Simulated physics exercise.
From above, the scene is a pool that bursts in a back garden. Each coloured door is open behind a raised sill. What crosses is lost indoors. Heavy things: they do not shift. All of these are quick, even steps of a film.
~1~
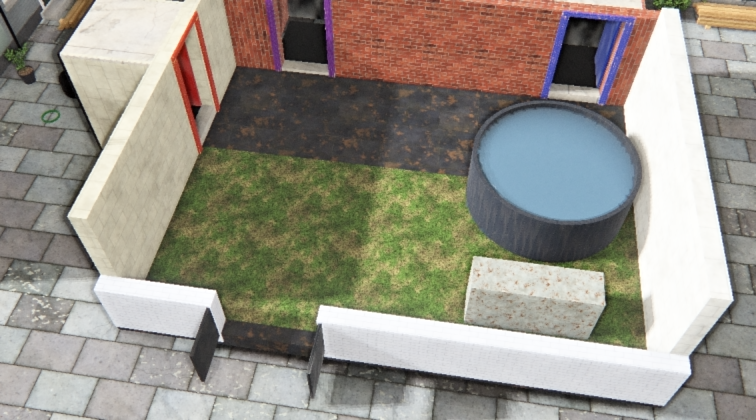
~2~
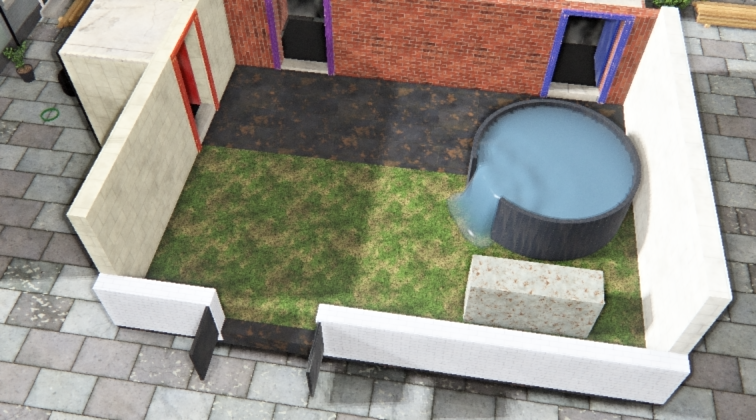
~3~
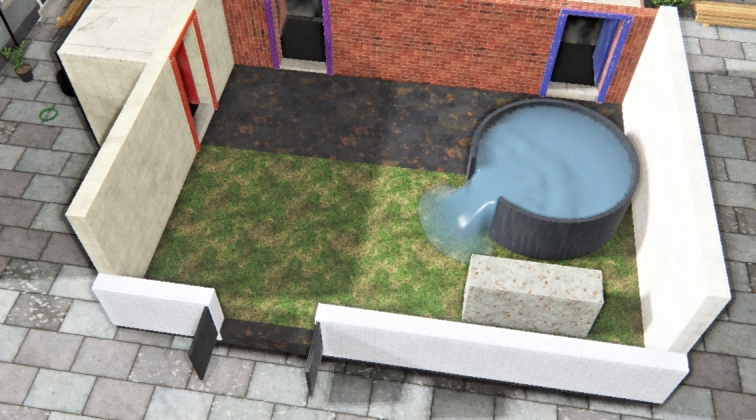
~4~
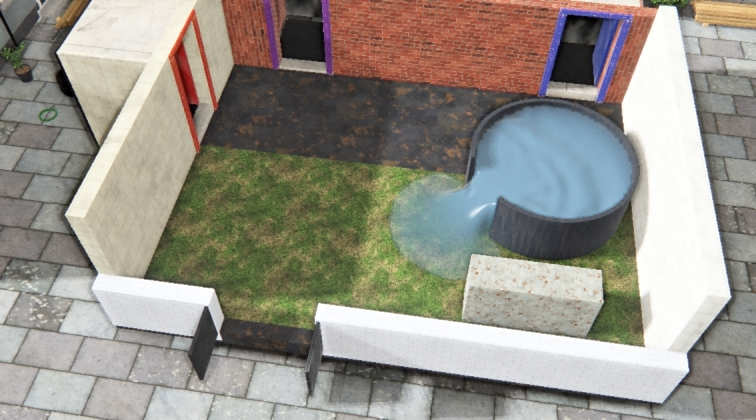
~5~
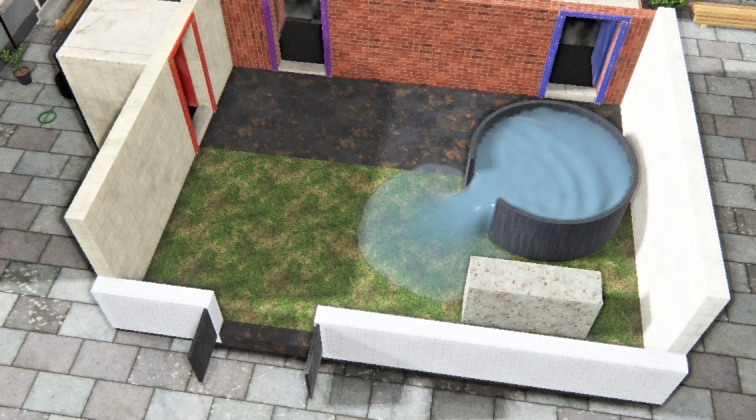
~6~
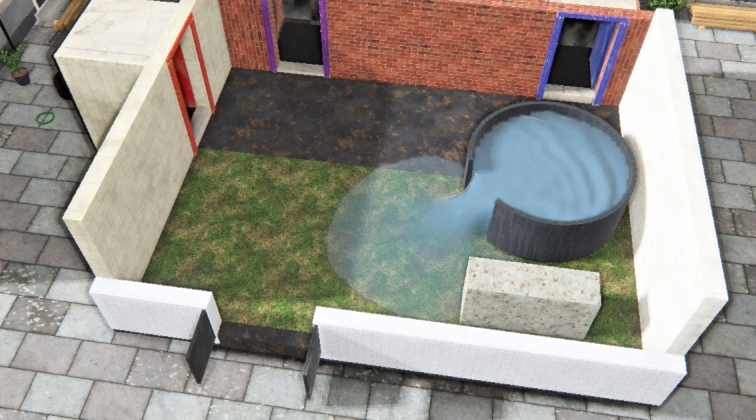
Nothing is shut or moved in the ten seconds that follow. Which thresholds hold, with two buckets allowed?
The purple door will be over the limit, the blue door will be within bounds, the red door will be within bounds.
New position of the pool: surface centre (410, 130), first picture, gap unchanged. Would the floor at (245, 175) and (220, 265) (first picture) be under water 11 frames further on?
Note - point 1 drenched; point 2 drenched.
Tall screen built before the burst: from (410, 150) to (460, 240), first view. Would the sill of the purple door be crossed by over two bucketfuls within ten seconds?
One by one: The purple door takes less.
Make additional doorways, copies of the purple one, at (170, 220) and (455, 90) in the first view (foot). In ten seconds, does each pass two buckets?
As listed: Passes that mark, keeps below it.
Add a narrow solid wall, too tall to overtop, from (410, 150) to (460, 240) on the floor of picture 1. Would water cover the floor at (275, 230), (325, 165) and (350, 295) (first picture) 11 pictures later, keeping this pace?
Untouched, untouched, soaked.
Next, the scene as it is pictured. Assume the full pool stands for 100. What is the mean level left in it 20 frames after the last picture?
By my count, 48 per cent.
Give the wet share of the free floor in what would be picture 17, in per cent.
That's roughly 55 per cent.
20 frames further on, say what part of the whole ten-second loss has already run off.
Near 25 in a hundred.
A moment on, water covers 35 % of the floor; the purple door not reached, the blue door not reached, the red door not reached.
Next, water covers 55 % of the floor; the purple door not reached, the blue door not reached, the red door not reached.
Then, water covers 70 % of the floor; the purple door wet at the sill, nothing in, the blue door not reached, the red door wet at the sill, nothing in.
Later, water covers 80 % of the floor; the purple door under two buckets in, the blue door not reached, the red door wet at the sill, nothing in.
In the end, water covers 100 % of the floor; the purple door far over two buckets in, the blue door wet at the sill, nothing in, the red door wet at the sill, nothing in.
